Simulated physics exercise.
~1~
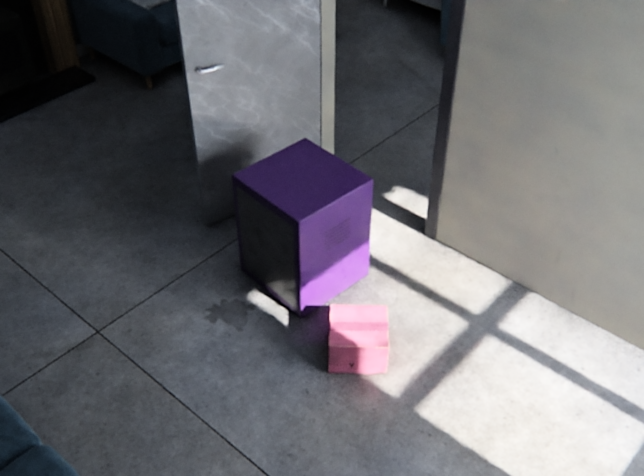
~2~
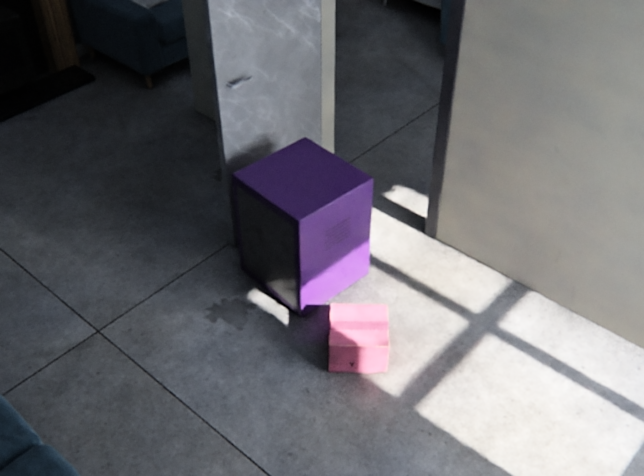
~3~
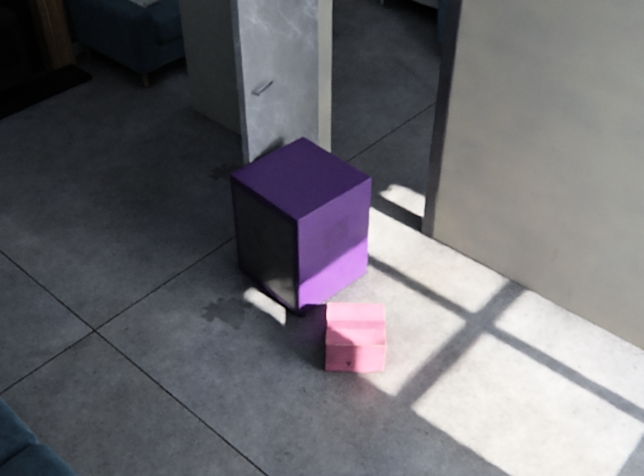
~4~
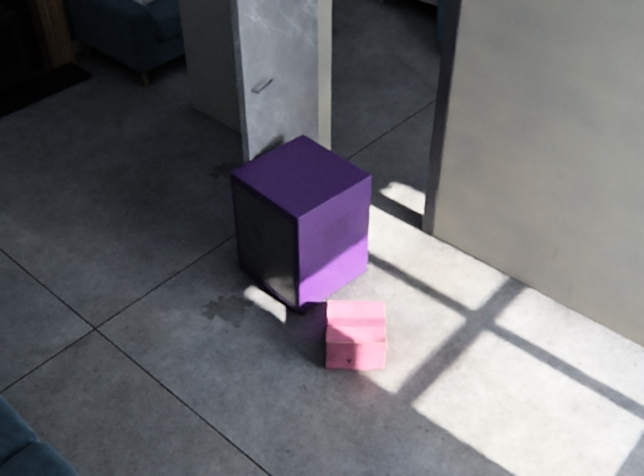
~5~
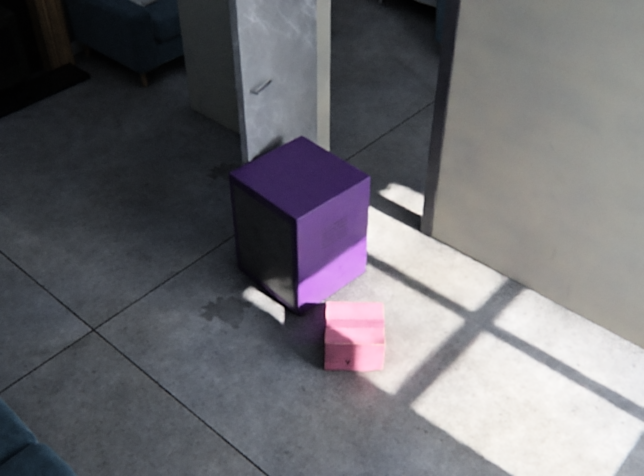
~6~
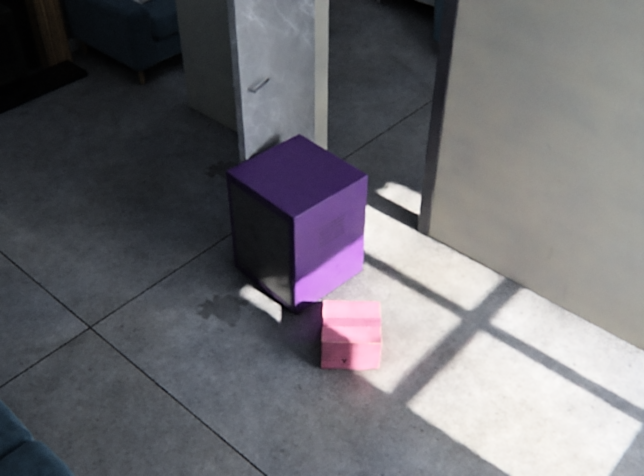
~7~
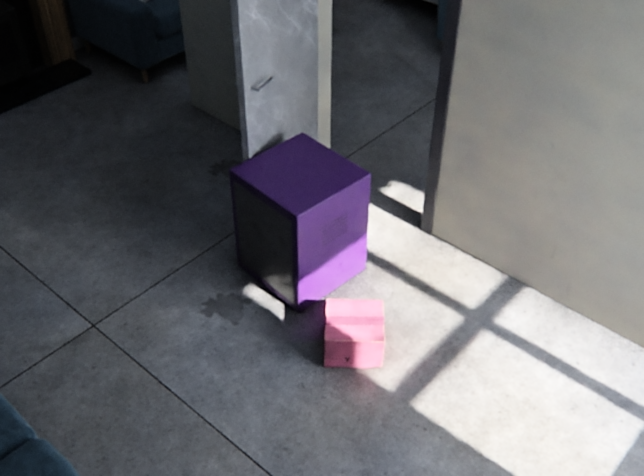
A grey door swings partway, then stays still behind a purple box and pink parcel.
